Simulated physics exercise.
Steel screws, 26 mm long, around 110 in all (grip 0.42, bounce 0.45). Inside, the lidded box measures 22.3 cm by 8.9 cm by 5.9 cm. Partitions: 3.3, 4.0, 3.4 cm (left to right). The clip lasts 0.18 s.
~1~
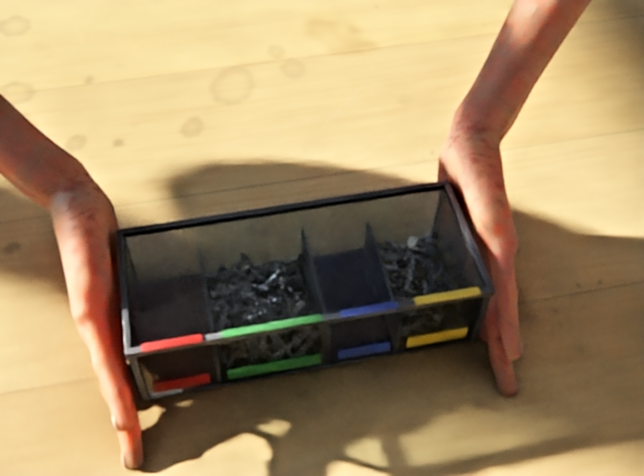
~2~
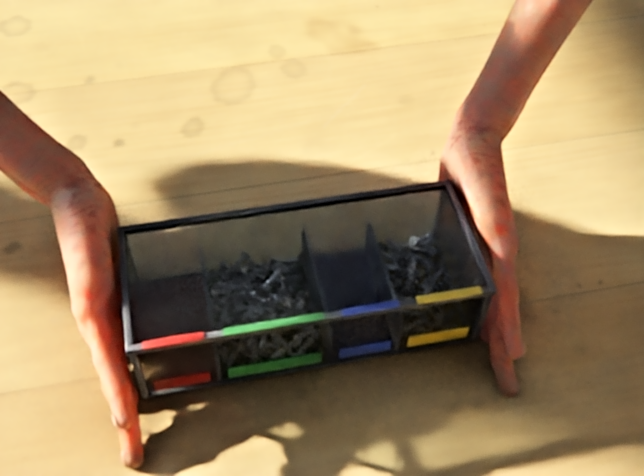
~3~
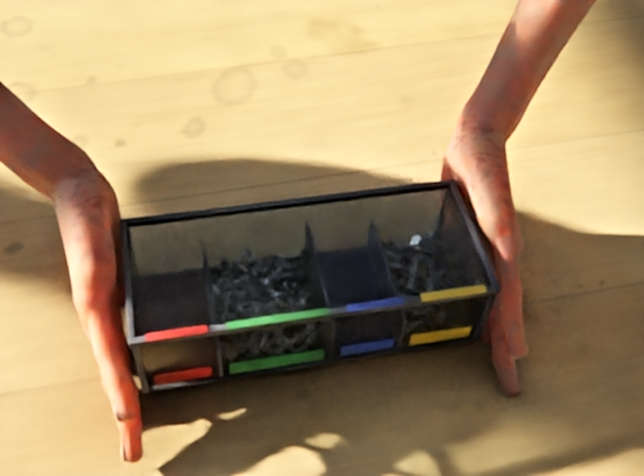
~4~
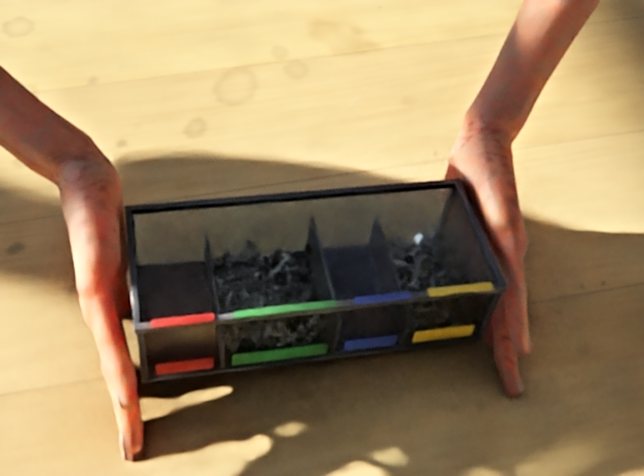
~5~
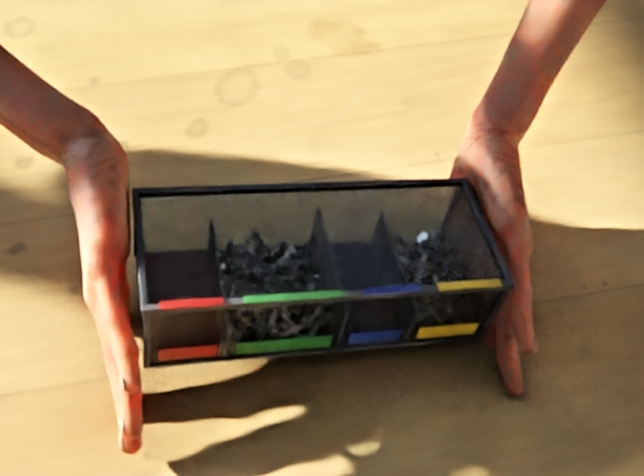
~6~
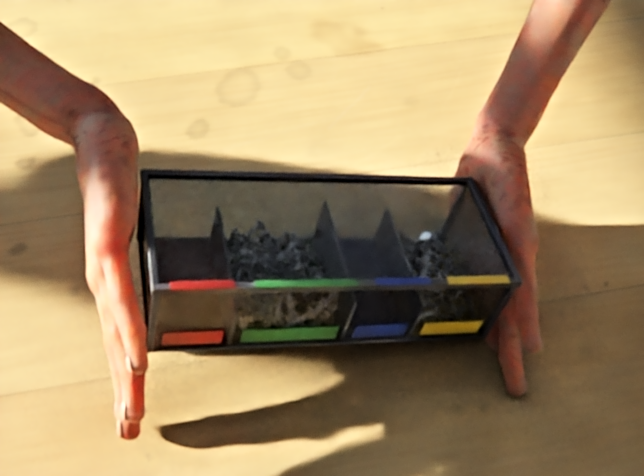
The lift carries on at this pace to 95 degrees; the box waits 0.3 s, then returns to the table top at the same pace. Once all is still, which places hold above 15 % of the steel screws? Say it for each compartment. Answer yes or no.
Red: No, blue: No, green: Yes, yellow: Yes.
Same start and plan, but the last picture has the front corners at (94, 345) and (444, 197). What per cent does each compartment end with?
Red 75, blue 0, green 20, yellow 5.
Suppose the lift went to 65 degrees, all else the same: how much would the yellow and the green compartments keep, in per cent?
Then: Yellow 40, green 60.
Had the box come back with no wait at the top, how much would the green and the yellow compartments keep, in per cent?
Then: Green 25, yellow 70.
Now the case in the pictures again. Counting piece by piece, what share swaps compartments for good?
Roughly 40 per cent.
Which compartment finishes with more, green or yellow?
It is the yellow one.
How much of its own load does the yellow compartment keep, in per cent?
Some 100 per cent.
Then, 0.94 s after the last picture, tilt 95 degrees; blue 10 %, green 45 %, yellow 45 %.
Then, 1.56 s after the last picture, tilt 51 degrees; blue 5 %, green 25 %, yellow 75 %.
Then, 2.23 s after the last picture, tilt 0 degrees; blue 5 %, green 25 %, yellow 75 %.
In the end, red 0 %, blue 5 %, green 25 %, yellow 75 %.
